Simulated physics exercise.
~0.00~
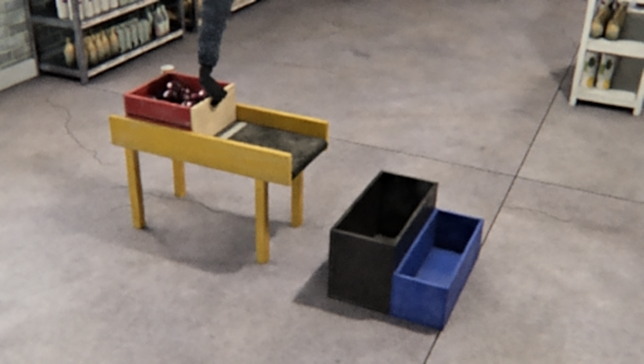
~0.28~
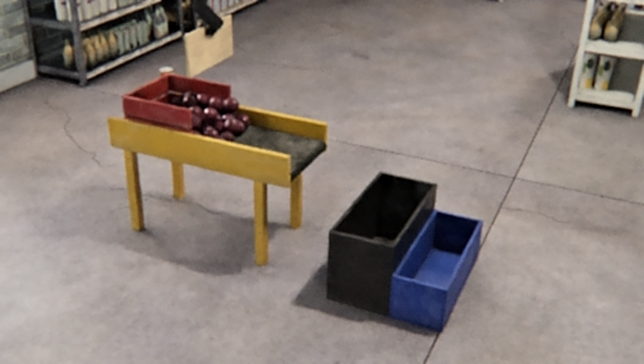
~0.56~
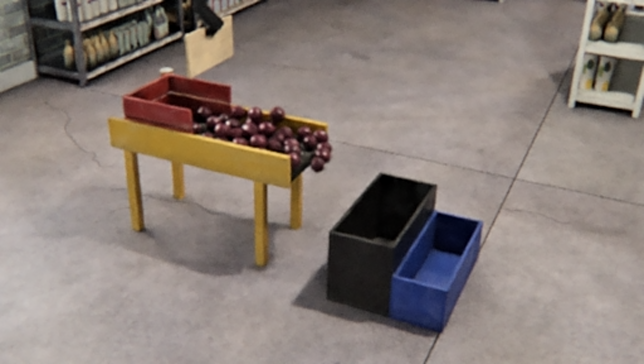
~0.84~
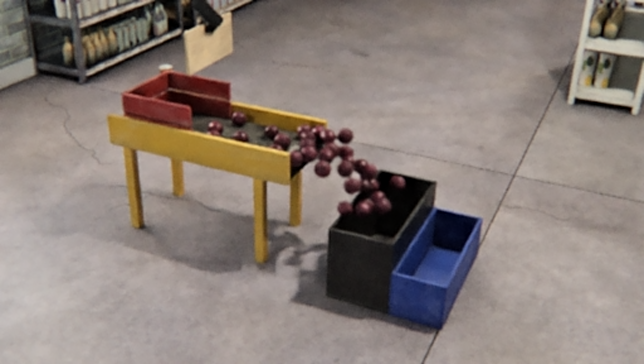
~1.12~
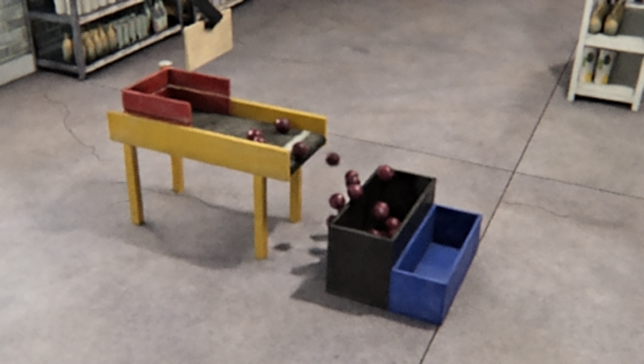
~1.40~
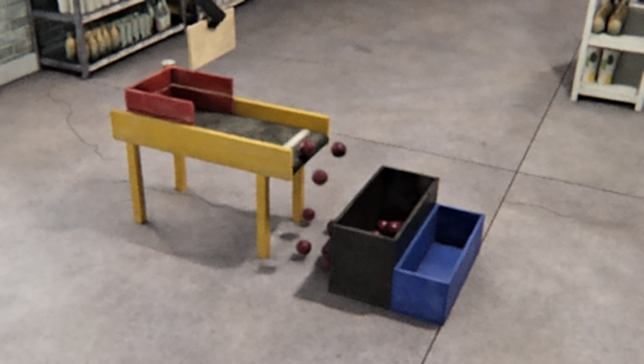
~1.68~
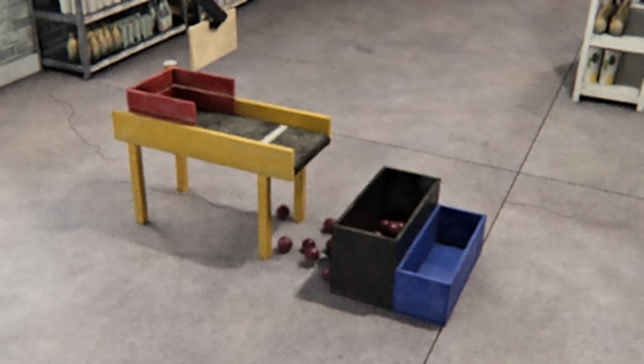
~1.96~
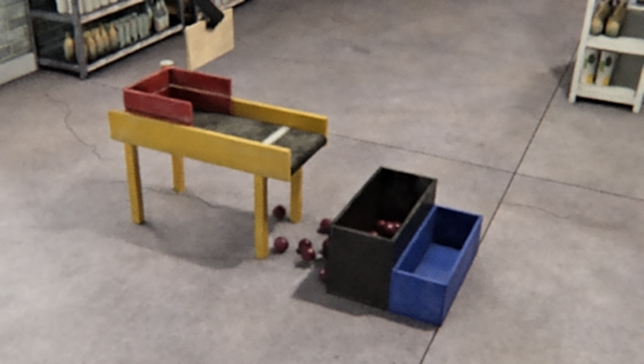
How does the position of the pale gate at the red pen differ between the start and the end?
At the start the gate stands at the open side of the red pen, holding the onions in. By the end it is held up in the air above the table, clear of the pen.
Dark red onions riding a belt from a red pen and dropping mostly into a black tub, several landing on the floor short of it.
